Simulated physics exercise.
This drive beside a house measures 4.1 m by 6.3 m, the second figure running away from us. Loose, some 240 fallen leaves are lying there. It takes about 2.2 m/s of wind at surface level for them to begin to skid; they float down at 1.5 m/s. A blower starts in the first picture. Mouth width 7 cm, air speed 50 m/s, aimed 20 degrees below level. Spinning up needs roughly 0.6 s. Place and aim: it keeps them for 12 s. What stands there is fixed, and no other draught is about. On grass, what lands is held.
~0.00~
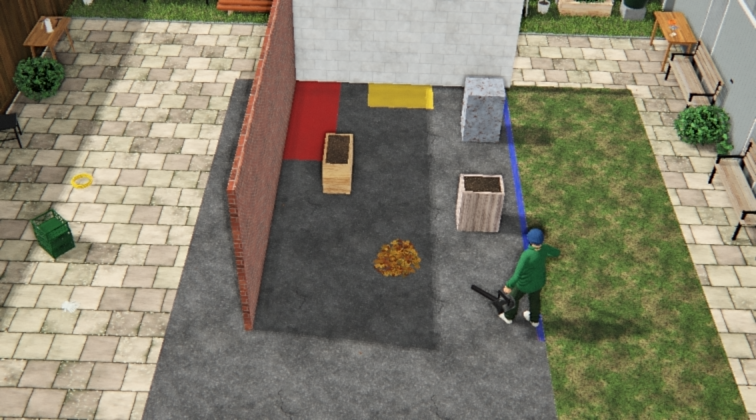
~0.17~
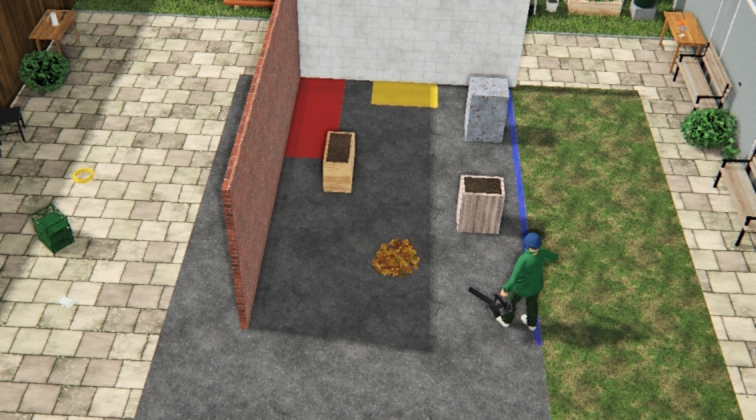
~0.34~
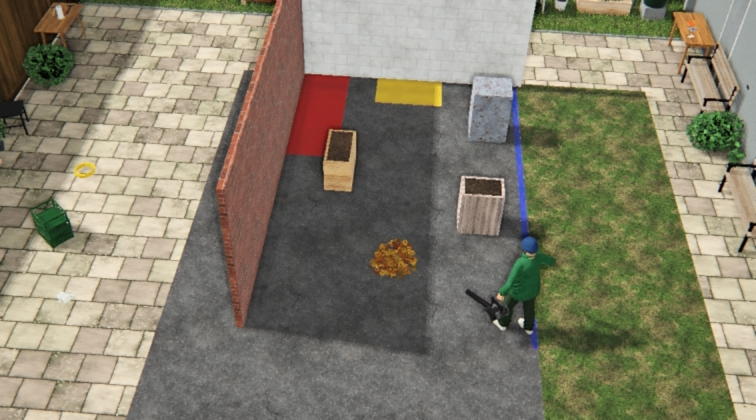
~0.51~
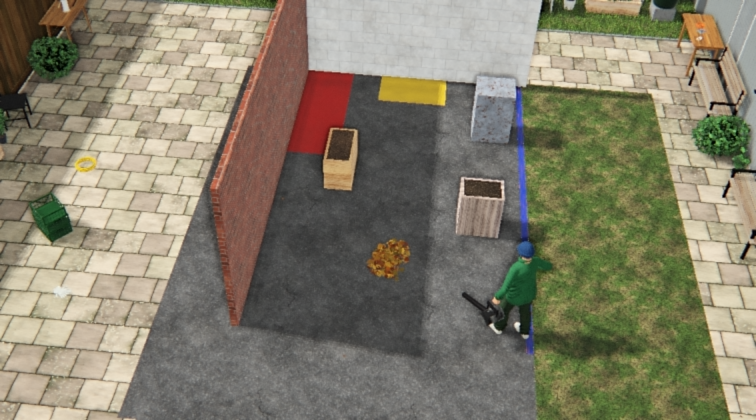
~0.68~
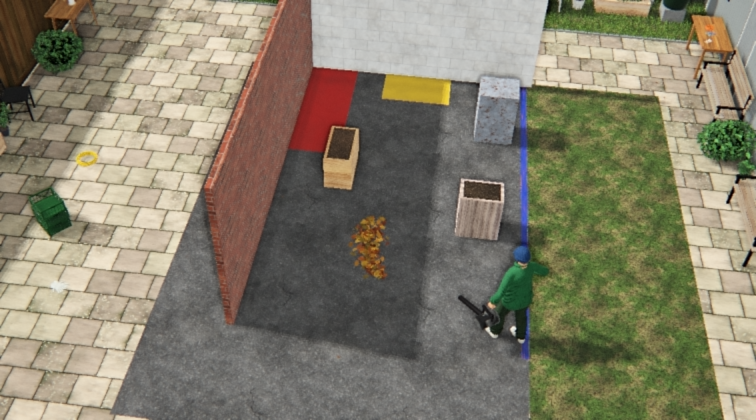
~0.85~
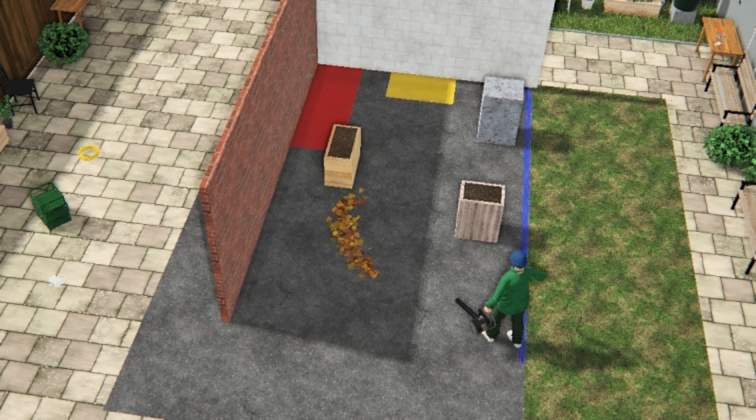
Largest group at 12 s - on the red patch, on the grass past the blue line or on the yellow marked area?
Red one.
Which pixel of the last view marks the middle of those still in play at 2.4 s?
At about (285, 187).
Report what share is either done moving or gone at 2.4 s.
The share is roughly 15 %.
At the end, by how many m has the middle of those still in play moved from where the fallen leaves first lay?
The middle is roughly 2.4 m from where it began.
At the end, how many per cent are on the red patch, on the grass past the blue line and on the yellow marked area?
I'd estimate around 40 per cent at red, 0 per cent at blue and 0 per cent at yellow.
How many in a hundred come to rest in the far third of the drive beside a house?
Roughly 30 in a hundred.
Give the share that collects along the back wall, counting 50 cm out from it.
Roughly 1 per cent.
After 2.4 s, 9 % are on the red patch, 0 % on the yellow marked area and 0 % on the grass past the blue line; the middle of those still in play is near (285, 187); 14 % have settled or left.
After 3.8 s, 18 % are on the red patch, 0 % on the yellow marked area and 0 % on the grass past the blue line; the middle of those still in play is near (278, 183); 26 % have settled or left.
After 6.6 s, 28 % are on the red patch, 0 % on the yellow marked area and 0 % on the grass past the blue line; the middle of those still in play is near (283, 183); 39 % have settled or left.
After 12.0 s, at the end, 38 % are on the red patch, 0 % on the yellow marked area and 0 % on the grass past the blue line; the middle of those still in play is near (283, 183).
